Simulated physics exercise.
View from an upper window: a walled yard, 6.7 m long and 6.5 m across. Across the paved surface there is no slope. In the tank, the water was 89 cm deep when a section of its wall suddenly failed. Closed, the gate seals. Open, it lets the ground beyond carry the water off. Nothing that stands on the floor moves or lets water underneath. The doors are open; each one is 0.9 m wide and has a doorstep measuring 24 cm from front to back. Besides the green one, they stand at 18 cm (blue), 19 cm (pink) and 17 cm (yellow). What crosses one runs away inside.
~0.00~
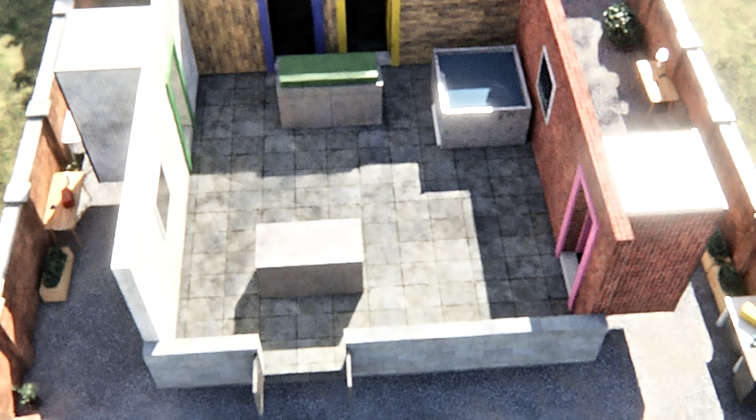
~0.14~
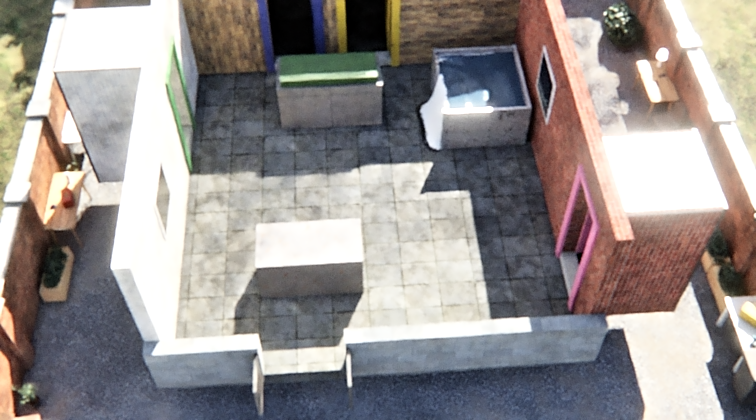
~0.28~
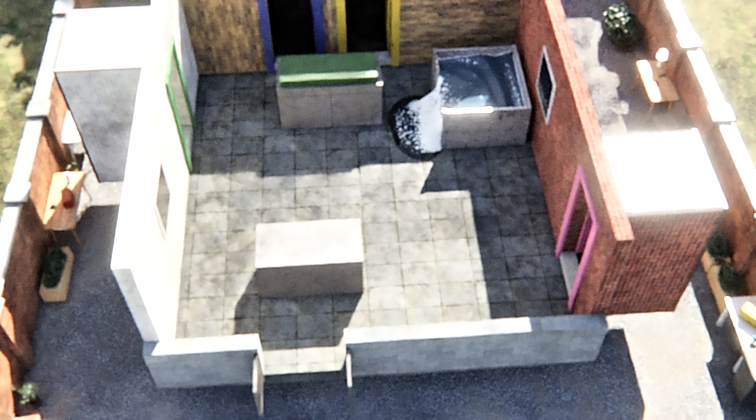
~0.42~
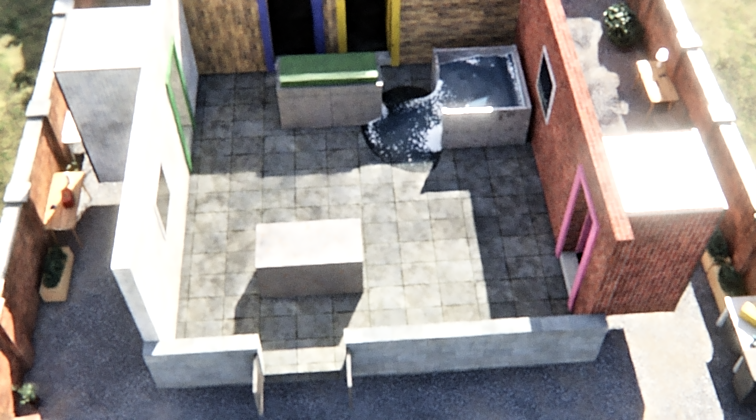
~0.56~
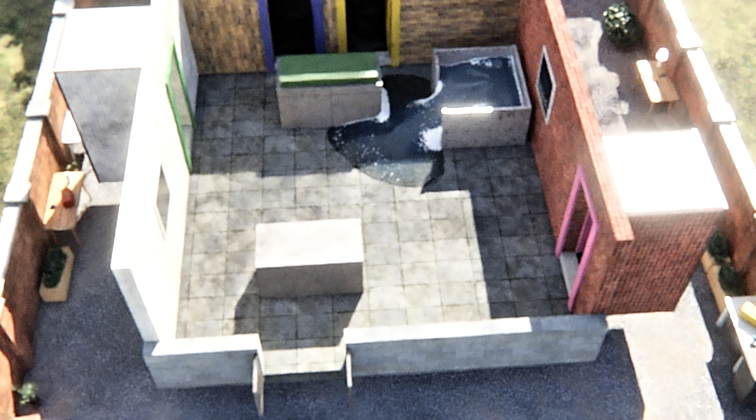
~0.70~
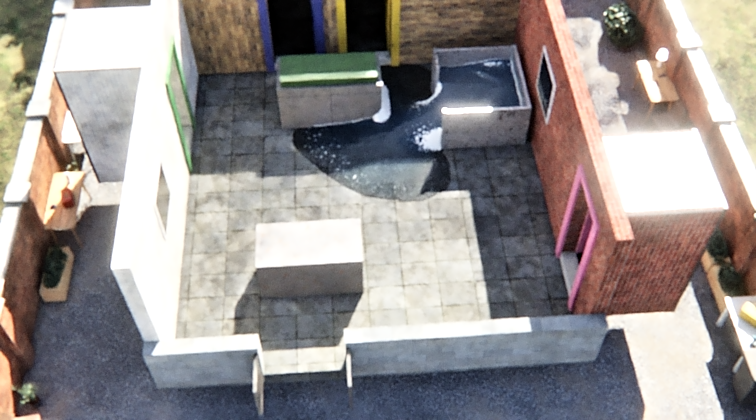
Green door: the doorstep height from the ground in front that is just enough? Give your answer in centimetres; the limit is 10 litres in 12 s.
20 cm.
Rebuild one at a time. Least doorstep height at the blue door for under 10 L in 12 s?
Blue - roughly 6.5 cm.
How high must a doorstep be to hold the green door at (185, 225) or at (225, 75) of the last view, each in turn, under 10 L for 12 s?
20 and 10.0 cm.
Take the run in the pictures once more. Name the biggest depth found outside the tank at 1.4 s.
46 cm.
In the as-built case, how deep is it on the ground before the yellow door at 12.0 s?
Some 5.5 centimetres.
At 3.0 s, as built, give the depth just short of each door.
In cm - green: 16, blue: 3, pink: 0, yellow: 14.
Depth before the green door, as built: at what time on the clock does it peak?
Some 1.6 s, more or less.
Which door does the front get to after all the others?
Door: Pink.
After 1.4 s water covers 35 % of the floor, deepest (46 cm) near (388, 122); 20 cm at the green door, 0 litres in over its 19 cm doorstep.
After 3.0 s water covers 55 % of the floor, deepest (30 cm) near (173, 366); 16 cm at the green door, 11 litres in over its 19 cm doorstep.
After 12.0 s water covers 100 % of the floor, deepest (10 cm) near (531, 142); 5 cm at the green door, 12 litres in over its 19 cm doorstep.
At the green door as built, the water arrived by 1.2 s and peaked near 24 cm at 1.6 s.
Run again over the same 12 s with other heights there, 19 litres in over 17.5 cm, 1 litre over 23.5 cm. The limit of 10 litres is kept from about 20 cm up.
